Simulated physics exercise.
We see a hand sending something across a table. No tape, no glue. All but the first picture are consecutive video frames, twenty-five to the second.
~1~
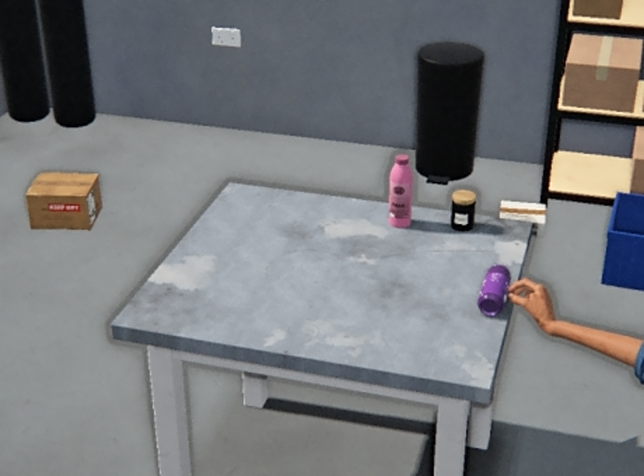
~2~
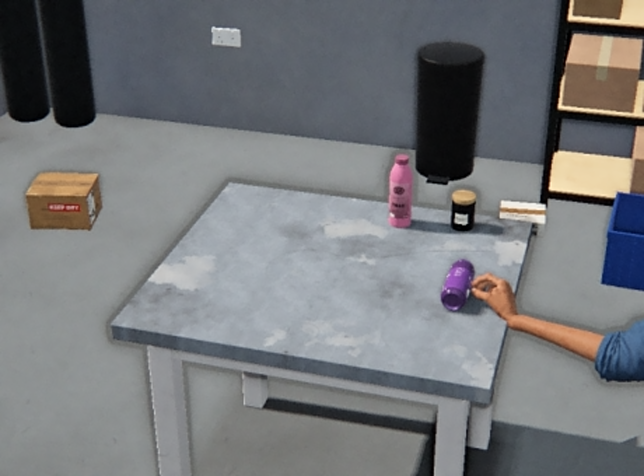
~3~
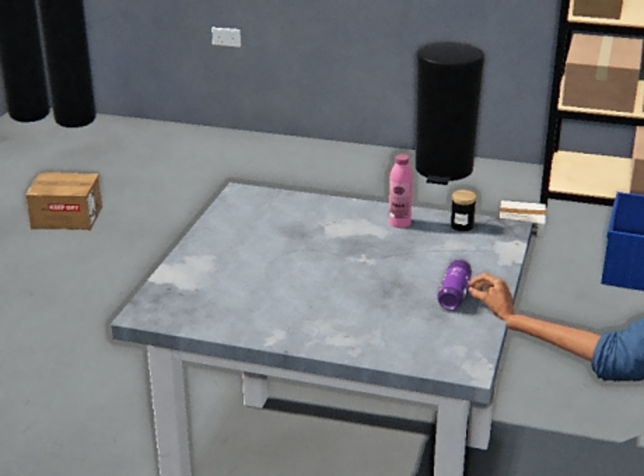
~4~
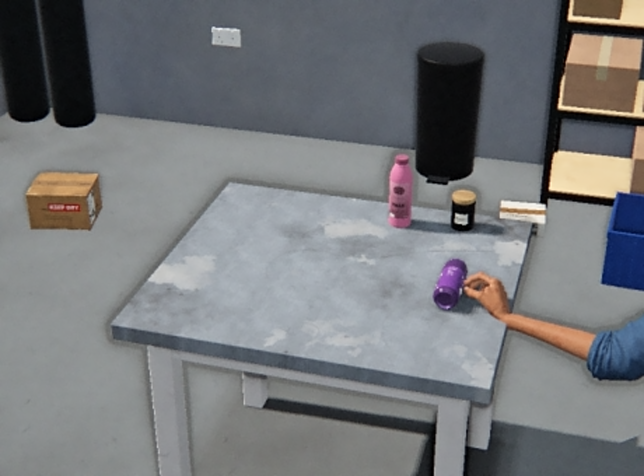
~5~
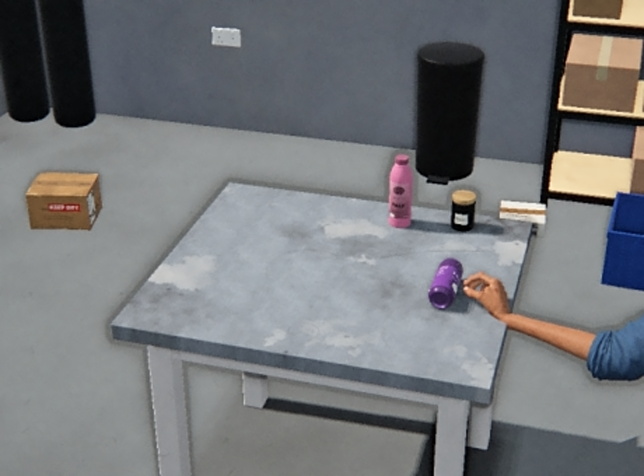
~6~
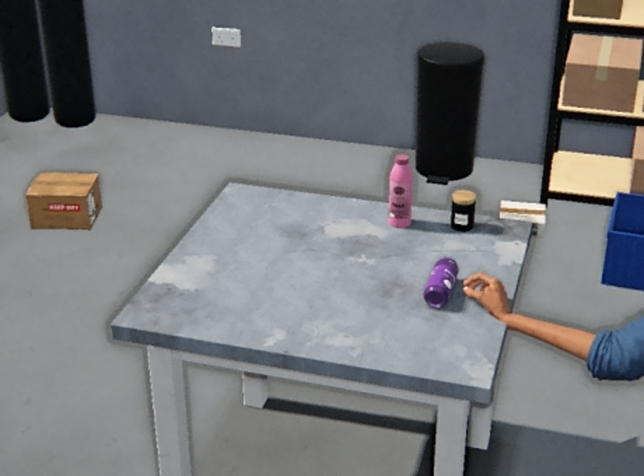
At first, a hand holds a purple can lying near the right edge of a grey table, with a pink bottle and a dark jar behind it. The hand moves the can leftward across the tabletop, then the can rolls slightly farther left, leaving a small gap from the fingers.
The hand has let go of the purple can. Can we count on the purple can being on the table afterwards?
The purple can stays on the table.
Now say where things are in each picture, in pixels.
Under the hand; purple can (495, 290), in the first frame.
Under the hand; purple can (458, 285), in the second frame.
Under the hand; purple can (455, 284), in the third frame.
Purple can (451, 284), in the fourth frame.
Purple can (446, 283), in the fifth frame.
Purple can (441, 282) displaced a little, in the sixth frame.
Then, 0.20 s past the last view, purple can displaced about its own width near (421, 279).
Then, 0.40 s past the last view, purple can displaced well along near (406, 277).
Then, 0.70 s past the last view, purple can displaced well along near (392, 275).
Finally, moved from the start, purple can. Final places as the last picture's camera would see them, purple can near (389, 275).
